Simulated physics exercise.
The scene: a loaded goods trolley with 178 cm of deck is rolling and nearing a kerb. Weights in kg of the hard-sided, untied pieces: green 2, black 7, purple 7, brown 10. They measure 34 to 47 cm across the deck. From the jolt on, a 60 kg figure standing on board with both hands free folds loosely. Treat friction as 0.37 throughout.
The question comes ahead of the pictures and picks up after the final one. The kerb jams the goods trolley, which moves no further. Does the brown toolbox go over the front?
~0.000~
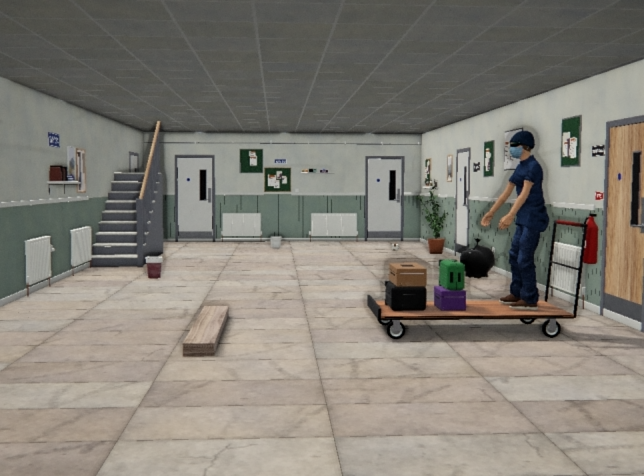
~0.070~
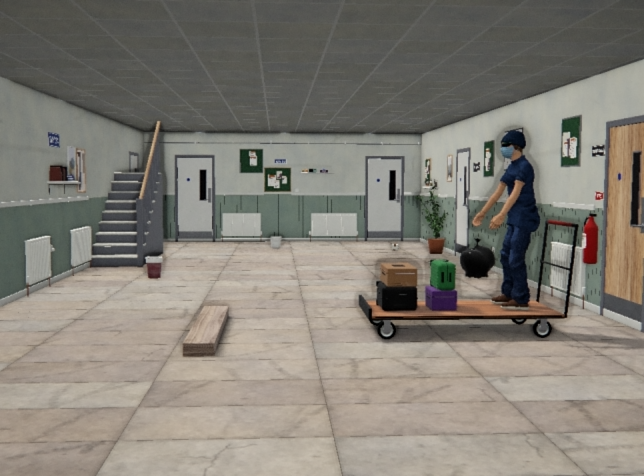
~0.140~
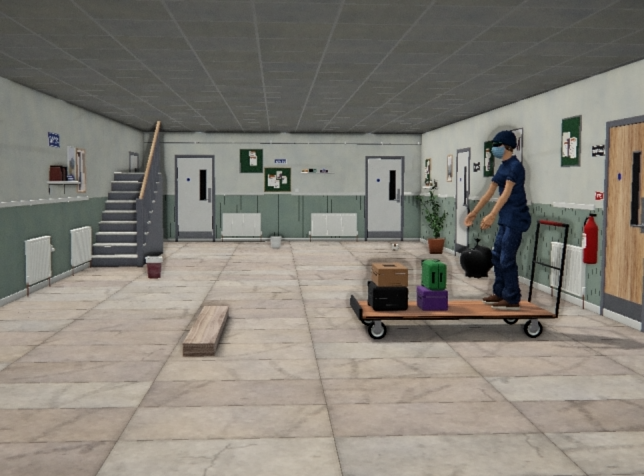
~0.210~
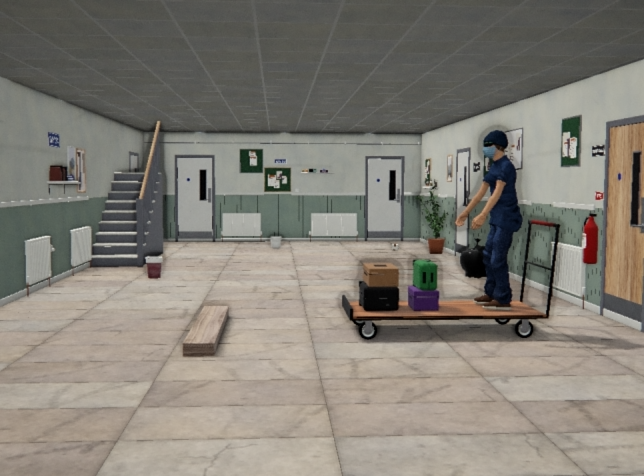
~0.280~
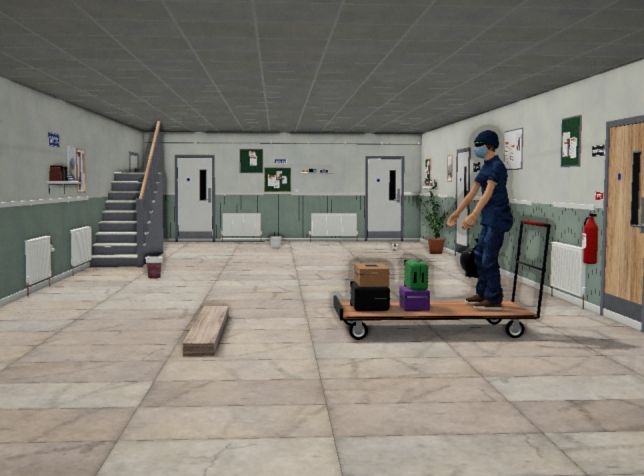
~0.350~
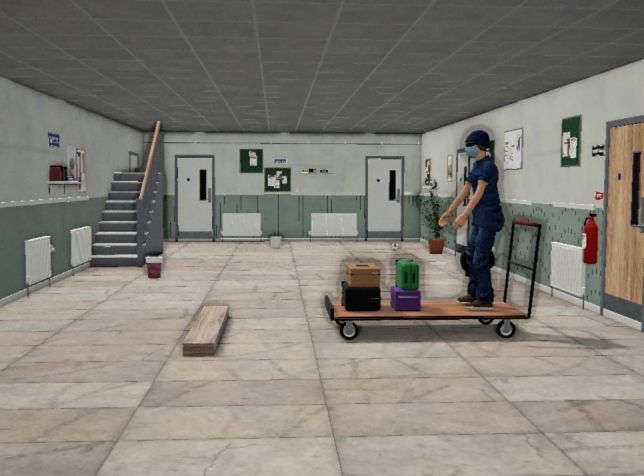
It is never separated from the deck.
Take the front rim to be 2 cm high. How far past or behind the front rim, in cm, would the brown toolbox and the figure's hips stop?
Brown 10 behind, hips 120 behind.
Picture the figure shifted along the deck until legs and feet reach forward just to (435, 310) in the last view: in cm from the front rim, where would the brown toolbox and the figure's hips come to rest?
Result: Brown 10 cm short of the rim; hips 100 cm short of it.
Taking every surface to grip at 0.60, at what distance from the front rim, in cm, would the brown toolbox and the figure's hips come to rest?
Rest positions: Brown 20 cm behind rim; hips 120 cm behind rim.
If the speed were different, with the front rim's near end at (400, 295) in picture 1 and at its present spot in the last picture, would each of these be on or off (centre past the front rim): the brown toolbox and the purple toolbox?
Brown: No longer aboard; purple: Still aboard.
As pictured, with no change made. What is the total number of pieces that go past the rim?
The number of them is 0.
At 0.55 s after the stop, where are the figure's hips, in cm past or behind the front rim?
About 110 cm behind the rim.
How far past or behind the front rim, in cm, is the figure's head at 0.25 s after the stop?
At that moment it sits around 110 cm behind the rim.
The wheels strike at 1.23 s.
After 1.48 s the brown toolbox is 12 cm behind the rim, tilted 0°, near (225, 275) in the last picture's view.
After 1.78 s the brown toolbox is 9 cm behind the rim, tilted 0°, near (223, 275) in the last picture's view.
After 2.23 s the brown toolbox is 9 cm behind the rim, tilted 0°, near (223, 275) in the last picture's view.
When all is still (3.3 s), nothing is past the rim; behind it, green suitcase, black suitcase, purple toolbox, brown toolbox and the figure's hips.
